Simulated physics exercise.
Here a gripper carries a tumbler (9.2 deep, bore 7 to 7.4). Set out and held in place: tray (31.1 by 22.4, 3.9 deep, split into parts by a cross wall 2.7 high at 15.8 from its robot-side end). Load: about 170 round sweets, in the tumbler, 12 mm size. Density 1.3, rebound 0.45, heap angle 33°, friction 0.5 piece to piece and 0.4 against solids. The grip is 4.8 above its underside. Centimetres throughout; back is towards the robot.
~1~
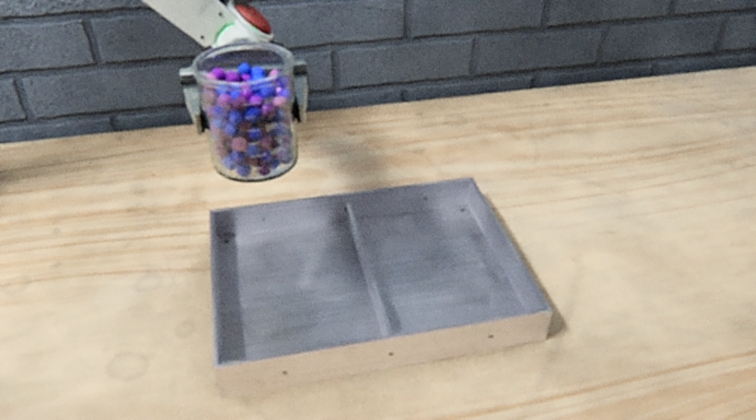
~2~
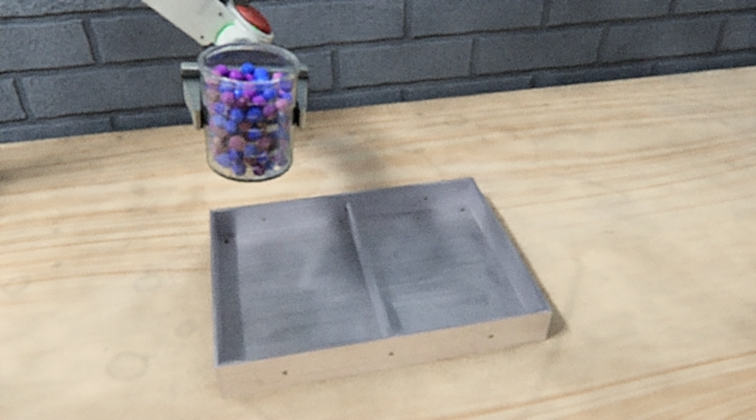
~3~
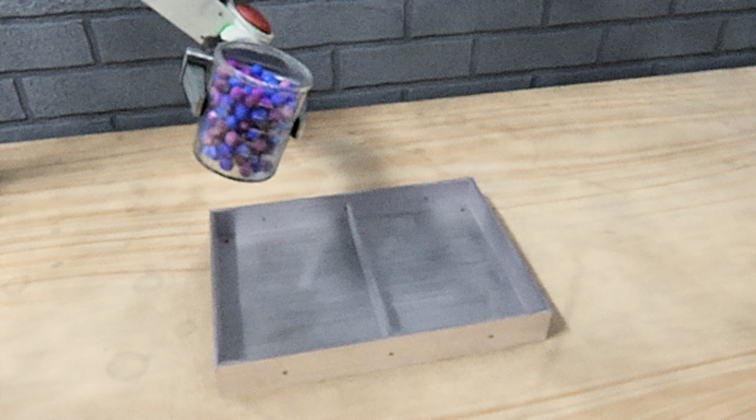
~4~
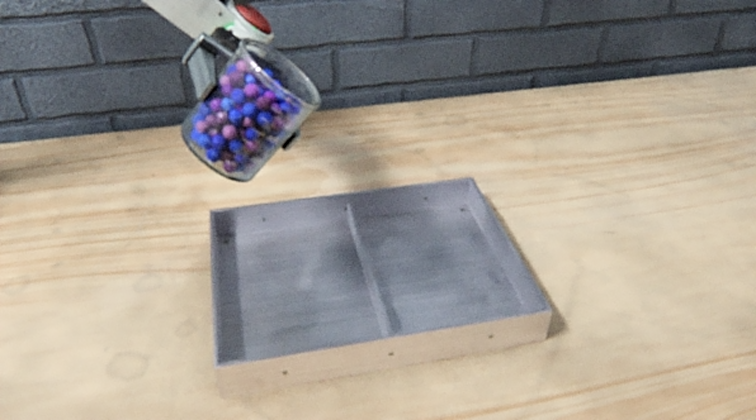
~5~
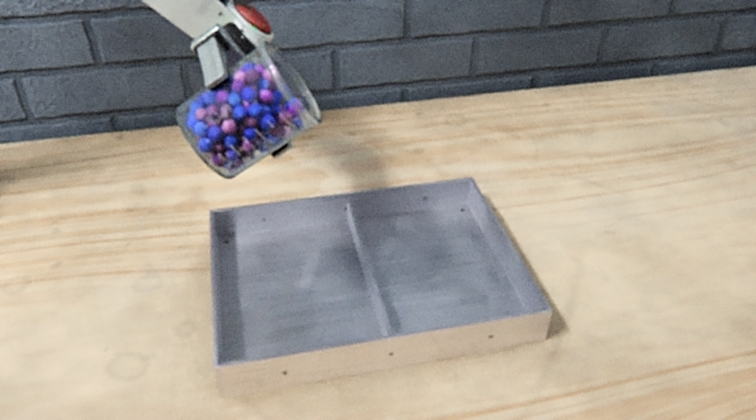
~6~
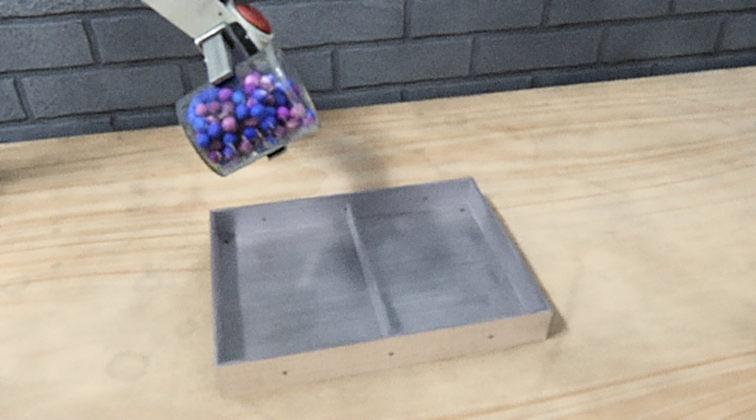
A robotic gripper holds a clear tumbler of small round blue, purple and pink sweets above a pale wooden tabletop, seen from slightly above against a dark grey brick wall. Below it sits a shallow grey tray with light outer sides and one cross wall dividing it. The gripper steadily tilts the tumbler, its mouth turning rightward and the sweets shifting towards the rim, while the tray and camera stay still.
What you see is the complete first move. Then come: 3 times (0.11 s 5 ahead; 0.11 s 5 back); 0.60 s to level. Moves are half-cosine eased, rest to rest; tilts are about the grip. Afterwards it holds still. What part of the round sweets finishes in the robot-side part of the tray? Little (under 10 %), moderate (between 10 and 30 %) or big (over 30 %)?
Answer: Moderate; between 10 and 30 % of the round sweets finish in the robot-side part of the tray.
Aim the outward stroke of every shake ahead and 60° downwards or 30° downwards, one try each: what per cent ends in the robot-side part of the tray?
Some 0 and 10 per cent.
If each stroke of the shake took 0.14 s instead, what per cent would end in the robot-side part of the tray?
It would be near 15 per cent.
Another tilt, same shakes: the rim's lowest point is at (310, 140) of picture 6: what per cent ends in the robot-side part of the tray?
Some 20 per cent.
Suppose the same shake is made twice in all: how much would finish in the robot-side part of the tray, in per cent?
In that case some 15 per cent.
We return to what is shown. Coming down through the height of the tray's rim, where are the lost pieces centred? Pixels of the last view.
Near (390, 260).
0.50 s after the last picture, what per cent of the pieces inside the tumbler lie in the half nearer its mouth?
Some 35 per cent.
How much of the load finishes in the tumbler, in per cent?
Some 50 per cent.
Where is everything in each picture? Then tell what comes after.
Tumbler middle at (250, 115), level; upper third of the load around (246, 93), from x 210 to 285, top at y 70; 174 in the tumbler, in the first frame.
Tumbler middle at (250, 115), tilted 6° forward; upper third of the load around (245, 92), from x 215 to 285, top at y 70, in the second frame.
Tumbler middle at (249, 115), tilted 22° forward; upper third of the load around (247, 93), from x 205 to 295, top at y 65, in the third frame.
Tumbler middle at (249, 114), tilted 42° forward; upper third of the load around (245, 94), from x 200 to 295, top at y 65, in the fourth frame.
Tumbler middle at (248, 114), tilted 58° forward; upper third of the load around (245, 96), from x 195 to 295, top at y 70, in the fifth frame.
Tumbler middle at (248, 114), tilted 64° forward; upper third of the load around (244, 99), from x 195 to 310, top at y 80; 174 in the tumbler, in the sixth frame.
Then, 0.50 s later, tilted 64° forward, highest piece 24 above the table; 106 in the tumbler, 32 in the far-side part, 11 in the robot-side part, 25 in flight or on a rim.
Then, 1.01 s later, tilted 24° forward, highest piece 25 above the table; 90 in the tumbler, 55 in the far-side part, 25 in the robot-side part, 4 on the table or floor.
Then, 1.46 s later, level, highest piece 24 above the table; 90 in the tumbler, 55 in the far-side part, 25 in the robot-side part, 4 on the table or floor.
Then, 2.51 s later, level, highest piece 24 above the table; 90 in the tumbler, 55 in the far-side part, 25 in the robot-side part, 4 on the table or floor.
At rest, 90 in the tumbler, 55 in the far-side part, 25 in the robot-side part, 4 on the table or floor. That is 14 % in the robot-side part of the tray.
